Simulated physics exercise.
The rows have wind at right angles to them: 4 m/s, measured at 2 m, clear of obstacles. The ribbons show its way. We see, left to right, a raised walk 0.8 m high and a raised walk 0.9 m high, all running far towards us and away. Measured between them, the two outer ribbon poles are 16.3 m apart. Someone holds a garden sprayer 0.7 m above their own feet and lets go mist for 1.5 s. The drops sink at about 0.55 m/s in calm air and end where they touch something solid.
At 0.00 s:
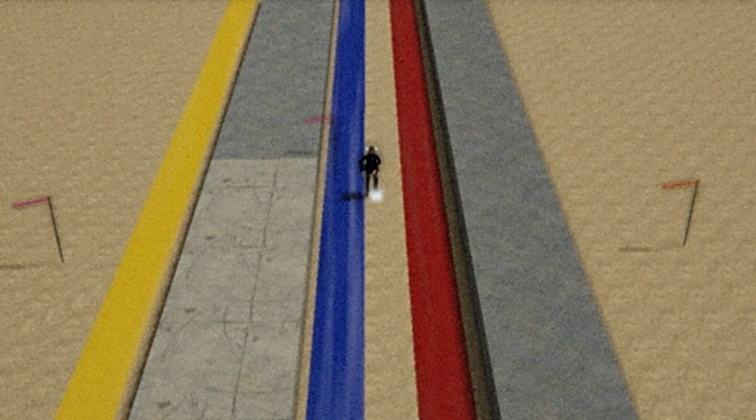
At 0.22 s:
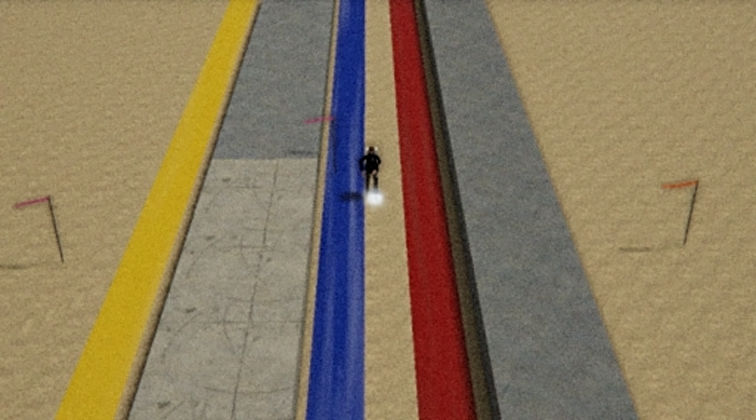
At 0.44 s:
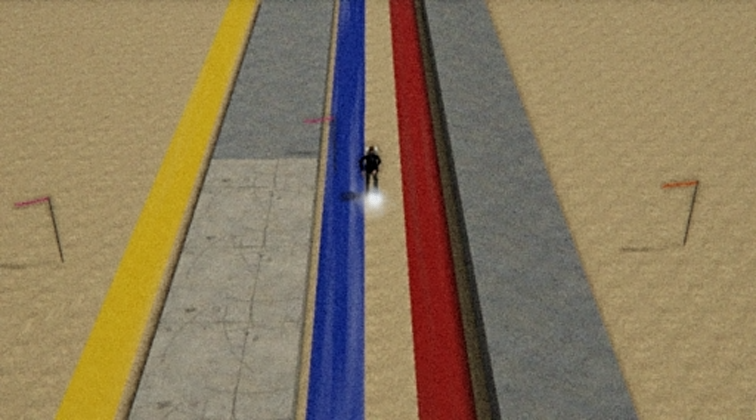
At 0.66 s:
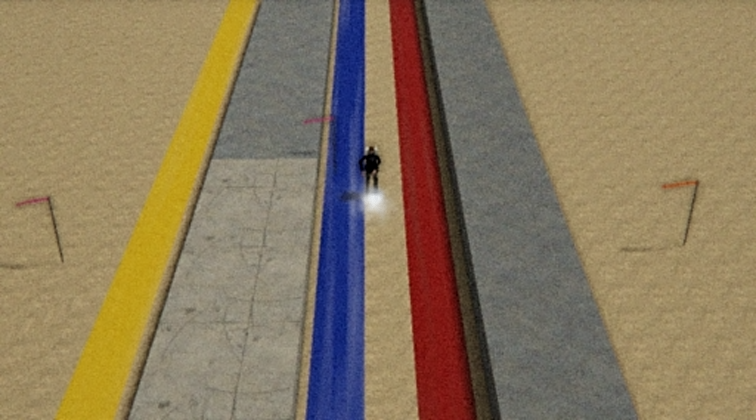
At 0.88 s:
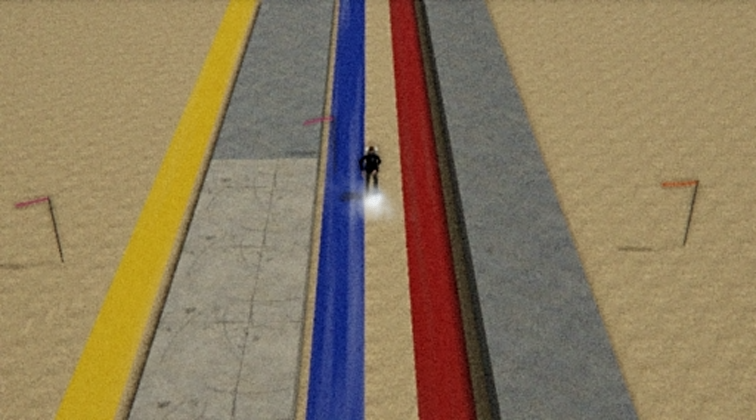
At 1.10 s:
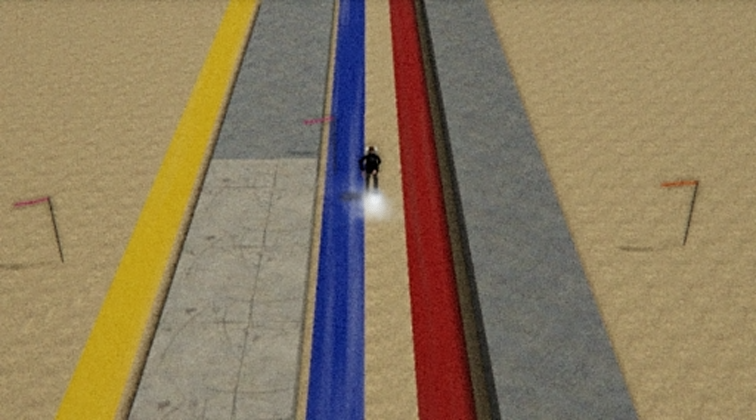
Dark figure standing between blue and red strips on sandy ground, a small white puff spreading slightly at its feet.
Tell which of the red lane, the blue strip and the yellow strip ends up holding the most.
The most ends up on the blue one.
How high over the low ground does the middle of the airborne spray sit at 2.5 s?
I'd guess around 0.4 metres up.
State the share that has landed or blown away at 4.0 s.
Near 95 %.
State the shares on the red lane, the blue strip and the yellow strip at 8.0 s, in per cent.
The shares are around 5 percent red, 20 percent blue, 0 percent yellow.
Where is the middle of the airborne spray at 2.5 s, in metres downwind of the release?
0.5 m.
After 2.5 s, 14 % lies on the blue strip, 0 % on the yellow strip and 2 % on the red lane; 73 % has touched down or left; the middle of what still flies is 0.3 m above the low ground, near (366, 206).
After 4.0 s, 20 % lies on the blue strip, 0 % on the yellow strip and 6 % on the red lane; 95 % has touched down or left.
After 8.0 s, 21 % lies on the blue strip, 0 % on the yellow strip and 7 % on the red lane; 100 % has touched down or left.
After 20.0 s, 21 % lies on the blue strip, 0 % on the yellow strip and 7 % on the red lane; 100 % has touched down or left.
After 45.0 s, 21 % lies on the blue strip, 0 % on the yellow strip and 7 % on the red lane; 100 % has touched down or left.
